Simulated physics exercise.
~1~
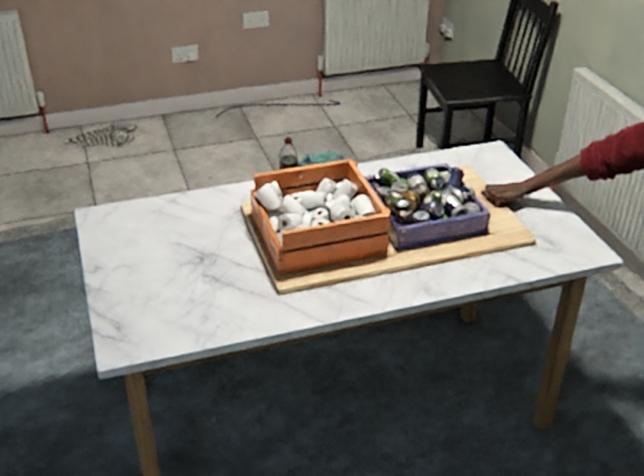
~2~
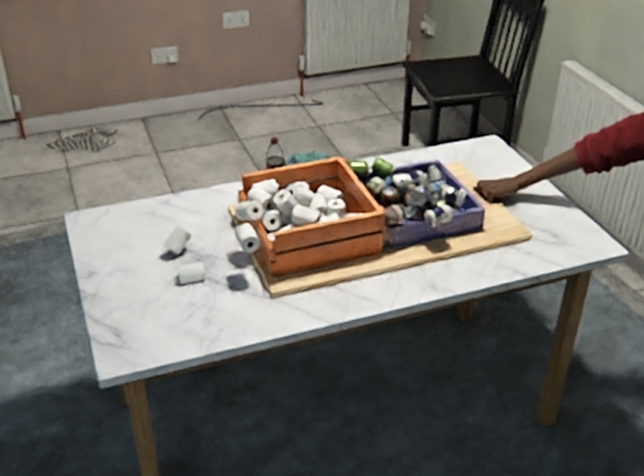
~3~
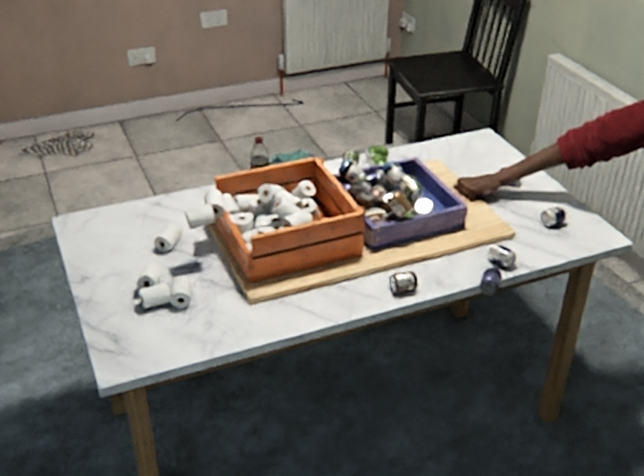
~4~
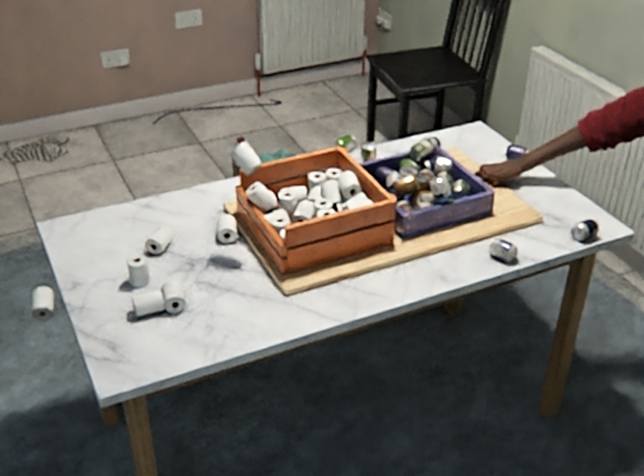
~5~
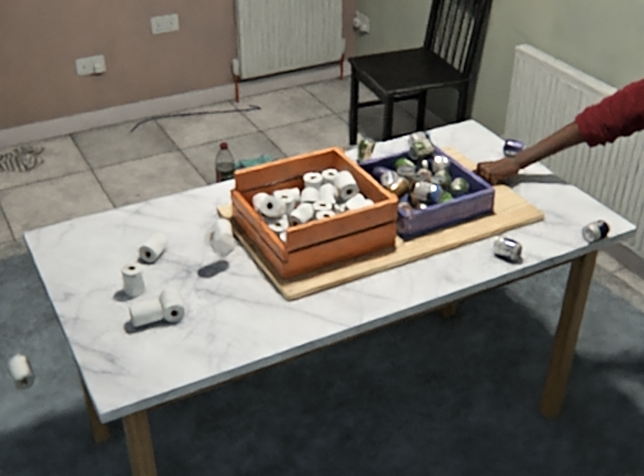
A hand jerks a board left and right, spilling white rolls and cans from two boxes.
